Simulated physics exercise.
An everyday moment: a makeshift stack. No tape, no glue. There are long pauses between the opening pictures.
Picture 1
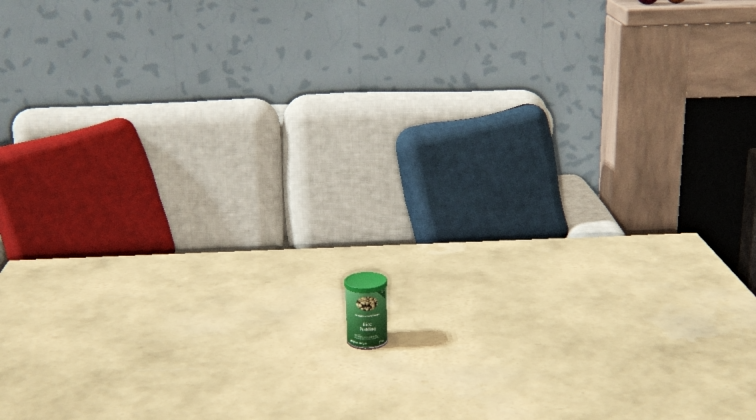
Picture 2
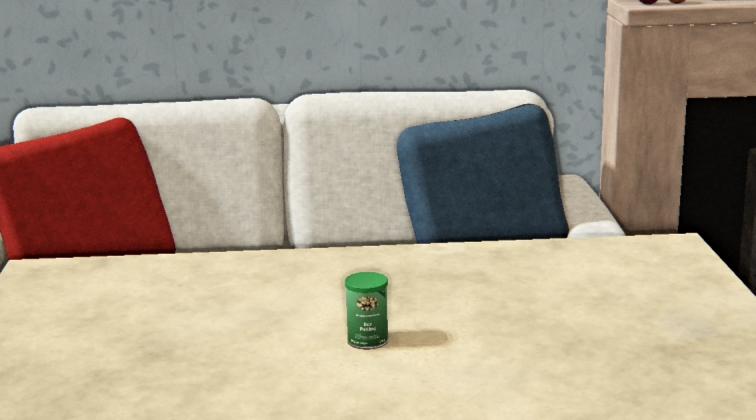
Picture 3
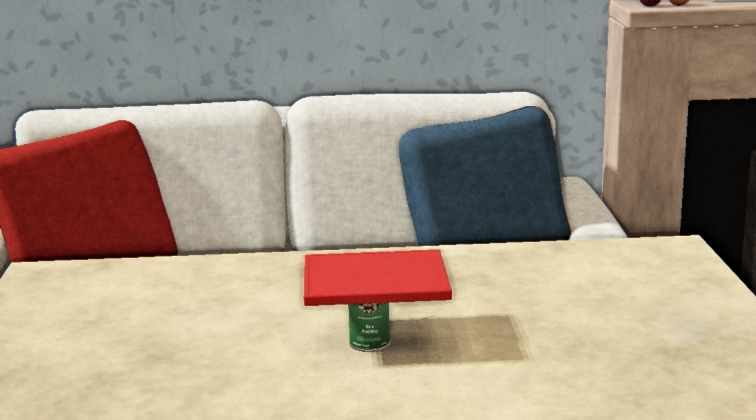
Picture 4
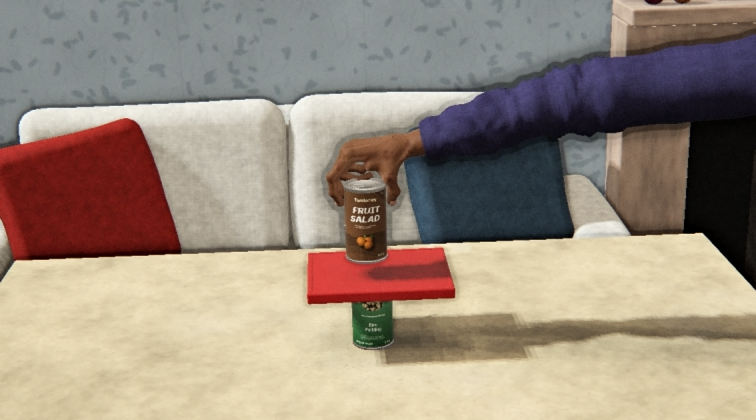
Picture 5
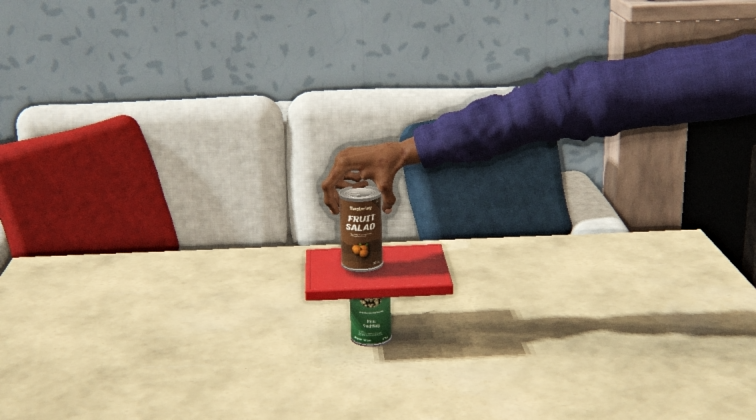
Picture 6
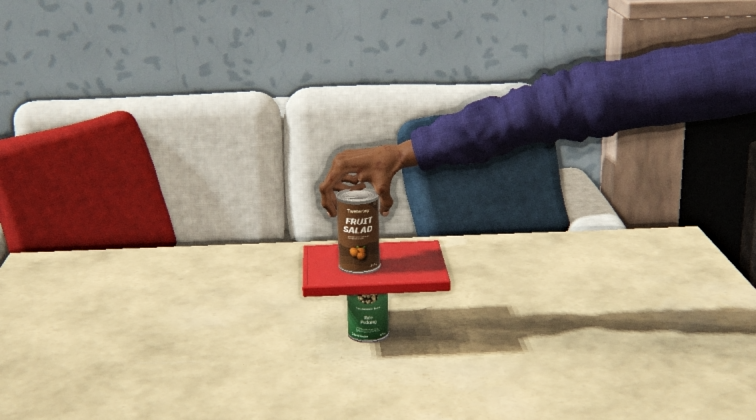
At first, a green tin stands alone on a pale table in front of a sofa with red and blue cushions. Then a flat red slab lies across its top, and a hand reaching in from the right lowers a brown fruit salad tin onto the slab and keeps hold of it.
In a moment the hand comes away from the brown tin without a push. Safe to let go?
It keeps its balance.
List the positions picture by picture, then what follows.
In the first frame, the last thing is not in view yet; green tin (367, 311).
In the second frame, the last thing is not in view yet; green tin (367, 311).
In the third frame, the last thing is not in view yet; green tin (369, 313).
In the fourth frame, on its way; brown tin (366, 220); green tin (372, 311).
In the fifth frame, on its way; brown tin (361, 229); green tin (370, 308).
In the sixth frame, set down, still held; brown tin (358, 231); green tin (368, 304).
Then, 0.50 s after the last picture, nothing has stirred.
Then, 1.10 s after the last picture, brown tin resting near (358, 231).
At rest, all 3 in place. Seen from the same camera at the end, brown tin near (358, 232). The stack holds.
